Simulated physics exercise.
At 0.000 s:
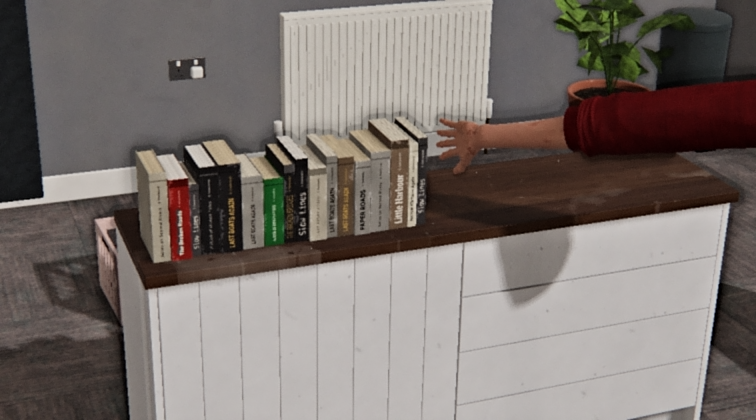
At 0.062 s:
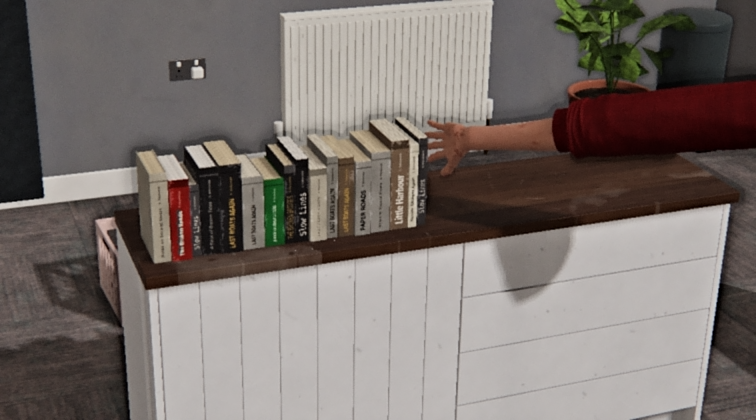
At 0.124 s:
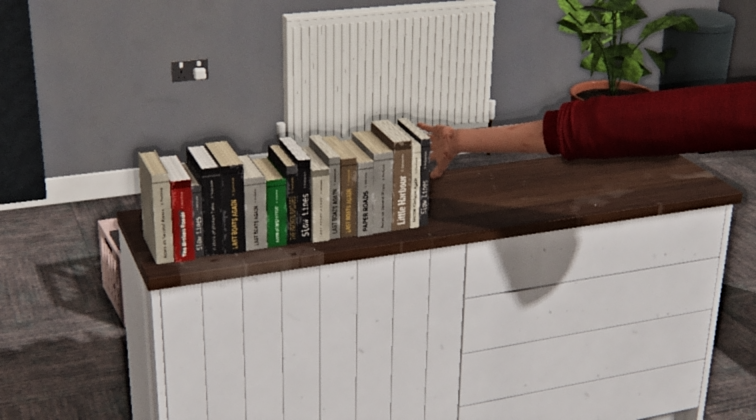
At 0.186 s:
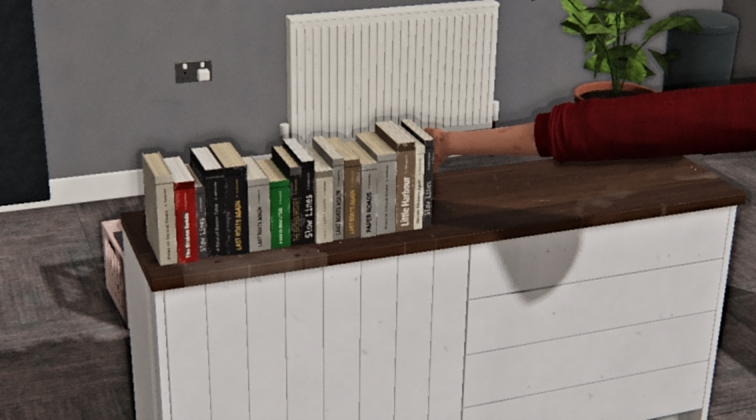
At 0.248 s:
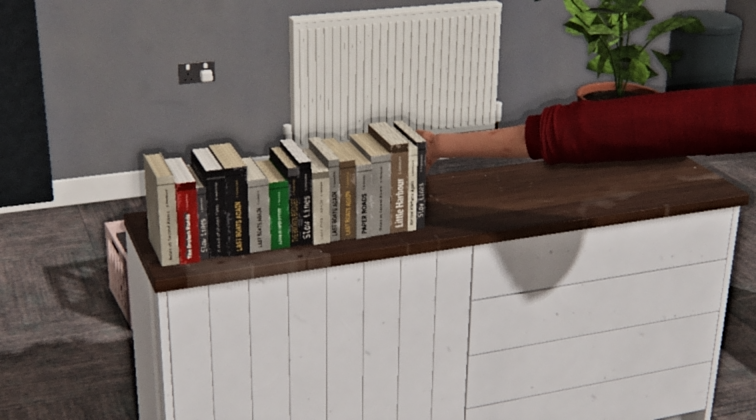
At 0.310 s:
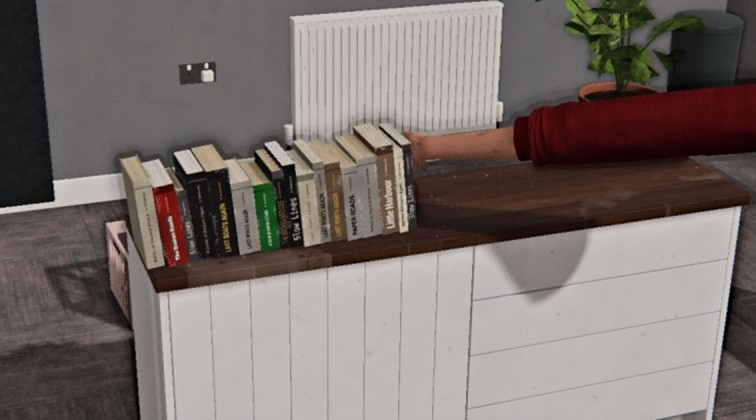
Living room, a red-sleeved arm reaching in from the right and pushing a row of upright books leftward along a wooden worktop, tilting them.
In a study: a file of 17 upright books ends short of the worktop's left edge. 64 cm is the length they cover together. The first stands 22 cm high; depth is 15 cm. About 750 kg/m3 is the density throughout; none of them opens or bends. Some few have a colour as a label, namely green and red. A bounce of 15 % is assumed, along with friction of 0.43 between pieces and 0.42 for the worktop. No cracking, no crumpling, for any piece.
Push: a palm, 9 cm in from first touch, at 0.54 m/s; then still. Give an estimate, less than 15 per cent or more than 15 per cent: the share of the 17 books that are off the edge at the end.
Over 15 per cent.
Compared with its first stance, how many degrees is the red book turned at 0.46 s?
Roughly 30°.
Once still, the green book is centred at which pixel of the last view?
About (228, 209).
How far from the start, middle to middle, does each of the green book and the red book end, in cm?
For green it's roughly 10 cm, and for red it's roughly 100 cm.
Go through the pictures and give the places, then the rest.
In the first frame (each place is the centre of the face we see best; the camera pans a little), hand (469, 138) 11 cm from the first; red book (180, 220); green book (274, 213); all in place.
Hand (457, 140) 7 cm from the first; red book (180, 221), in the second frame.
Hand (446, 142) 41 mm from the first; red book (183, 222), in the third frame.
Hand (437, 145) 8 mm from the first; red book (187, 223), in the fourth frame.
Hand (427, 147) 26 mm in; green book (279, 216); 9 have shifted, in the fifth frame.
Hand (415, 149) 59 mm in; red book (171, 226) tilted 7°; green book (267, 218) tilted 5°; 17 have shifted, in the sixth frame.
By 0.46 s, none of the 17 books off the edge, 17 disturbed; red book tilted 30°; green book tilted 21°.
By 0.90 s, 4 of the 17 books off the edge; red book on its side; green book tilted 23°.
When it is over (1.3 s), 5 of the 17 books off the edge; red book on its side; green book tilted 23°. That is 29 per cent. In pixels of the last frame, middles, green book near (228, 209).
